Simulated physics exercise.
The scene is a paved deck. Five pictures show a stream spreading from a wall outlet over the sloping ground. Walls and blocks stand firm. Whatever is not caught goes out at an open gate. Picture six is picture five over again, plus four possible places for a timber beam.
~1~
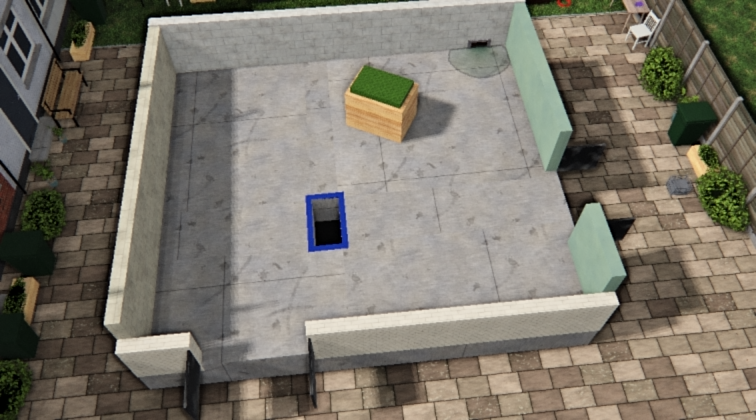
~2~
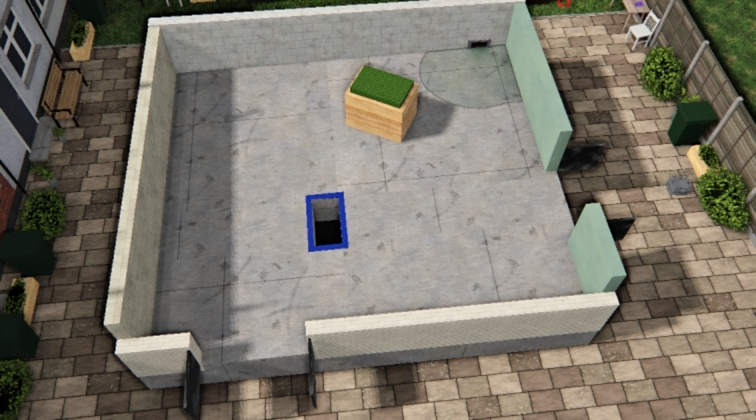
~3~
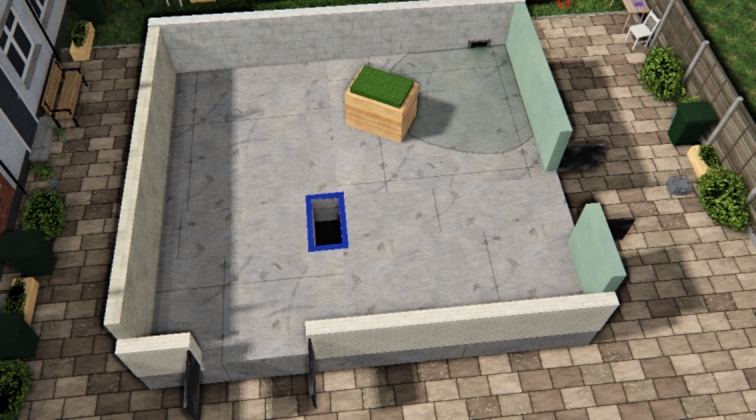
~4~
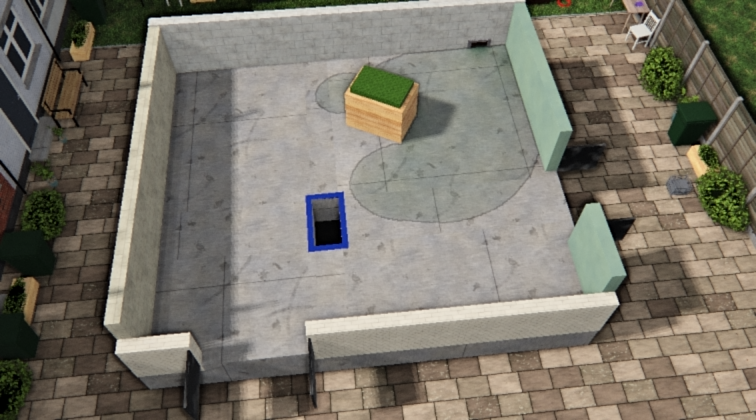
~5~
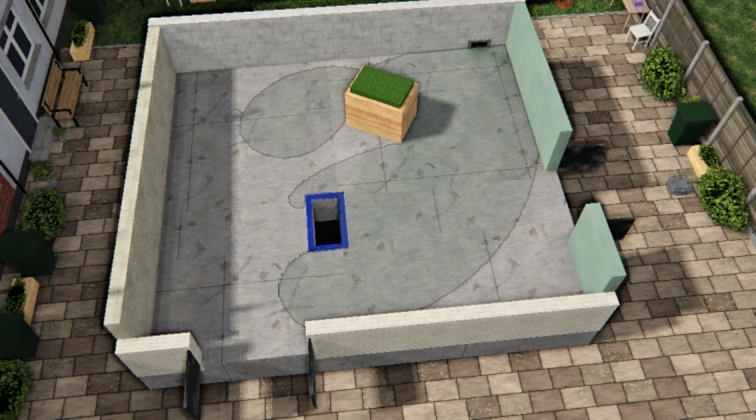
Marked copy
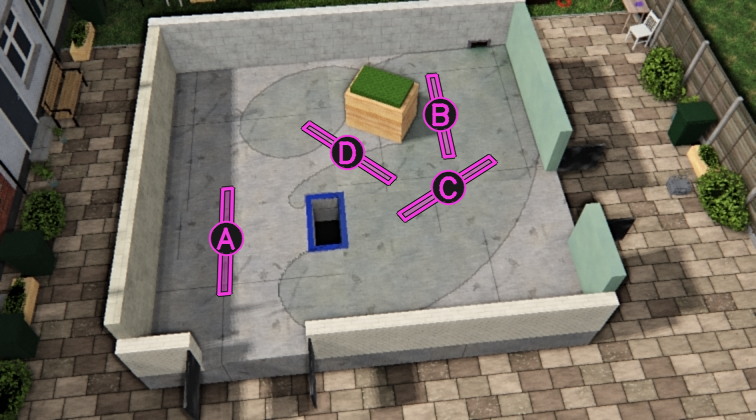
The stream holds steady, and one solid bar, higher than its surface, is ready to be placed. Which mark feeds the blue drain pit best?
Go for C.
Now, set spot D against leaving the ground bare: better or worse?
Spot D is worse.
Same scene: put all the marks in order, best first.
C, A, D, B.
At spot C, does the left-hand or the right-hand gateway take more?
The left one.
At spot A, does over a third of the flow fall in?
No, it does not.
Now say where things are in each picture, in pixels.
Outfall at (479, 44); blue drain pit at (327, 221); open gate at (256, 347); open gate at (556, 206); water covers 2 % of the ground and shows as far out as (488, 74); blue drain pit still dry.
Water covers 7 % of the ground and shows as far out as (455, 102); blue drain pit still dry.
Water covers 15 % of the ground and shows as far out as (431, 142); blue drain pit still dry.
Water covers 28 % of the ground and shows as far out as (363, 202); blue drain pit still dry.
Water covers 48 % of the ground and shows as far out as (298, 301); blue drain pit taking water.
On the marked copy, A from (224, 293) to (227, 188); B from (449, 156) to (431, 75); C from (402, 216) to (492, 159); D from (306, 125) to (391, 180).
Choosing A, about 28 % of the stream runs into the blue drain pit, about 68 % out by the gates.
Choosing B, about 6 % of the stream runs into the blue drain pit, about 92 % out by the gates.
Choosing C, about 48 % of the stream runs into the blue drain pit, about 50 % out by the gates.
Choosing D, about 14 % of the stream runs into the blue drain pit, about 83 % out by the gates.
